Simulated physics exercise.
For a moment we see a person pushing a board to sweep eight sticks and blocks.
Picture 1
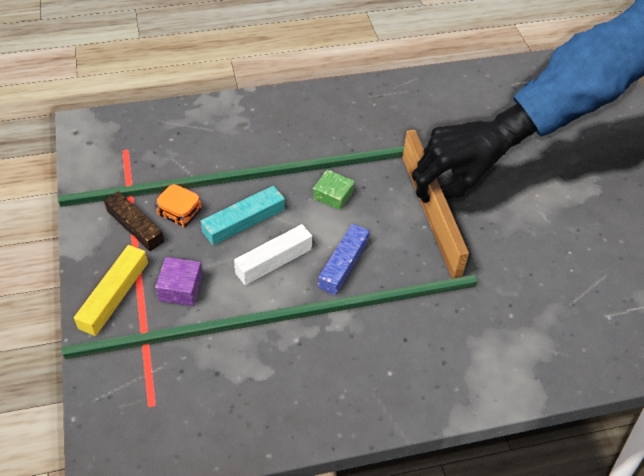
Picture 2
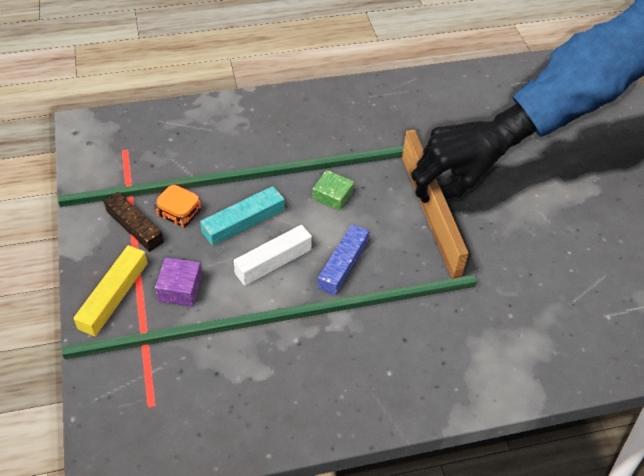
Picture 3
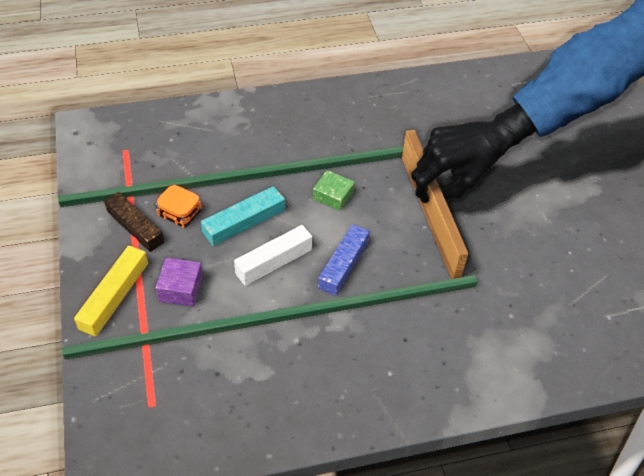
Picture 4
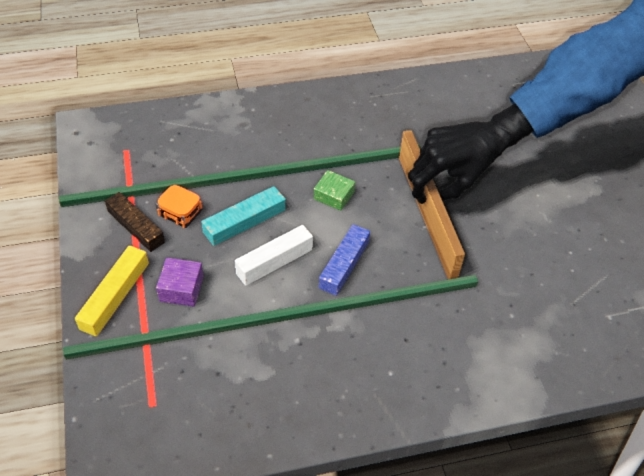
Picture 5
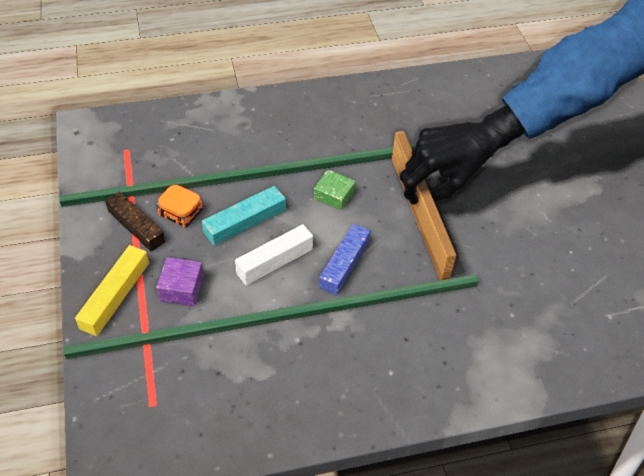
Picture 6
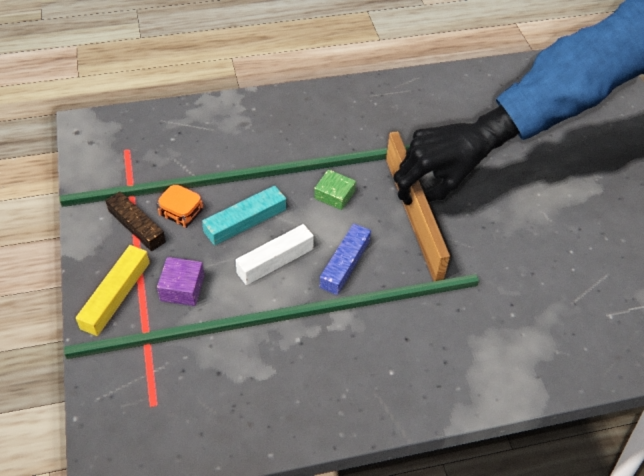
A gloved hand slides a wooden board slightly left toward eight still, colourful bars and blocks.
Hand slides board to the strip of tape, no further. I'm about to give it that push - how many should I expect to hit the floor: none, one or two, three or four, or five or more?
Expect one or two.
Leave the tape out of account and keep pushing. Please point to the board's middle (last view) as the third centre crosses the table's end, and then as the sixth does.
Pixels, in order: Around (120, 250), around (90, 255).
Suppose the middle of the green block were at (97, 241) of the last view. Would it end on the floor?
It drops down.
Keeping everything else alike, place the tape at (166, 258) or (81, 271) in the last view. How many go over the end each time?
You'd count 0 the first time and 6 the second.
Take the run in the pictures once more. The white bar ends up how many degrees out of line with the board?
About 0°.
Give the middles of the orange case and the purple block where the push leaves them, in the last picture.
One ends up near (86, 222) and the other near (81, 308).
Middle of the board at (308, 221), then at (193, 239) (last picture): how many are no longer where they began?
First 4 and then 8.
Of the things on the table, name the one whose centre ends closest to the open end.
Going by centres, it is the black bar.
Early on, none off yet; yellow bar at rest near (114, 289); black bar at rest near (136, 221); purple block at rest near (181, 281).
A while later, none off yet; yellow bar travelled a little near (89, 303); black bar moving near (131, 219); purple block moving near (170, 283).
Finally, the number that fall off is one or two; lost, yellow bar.
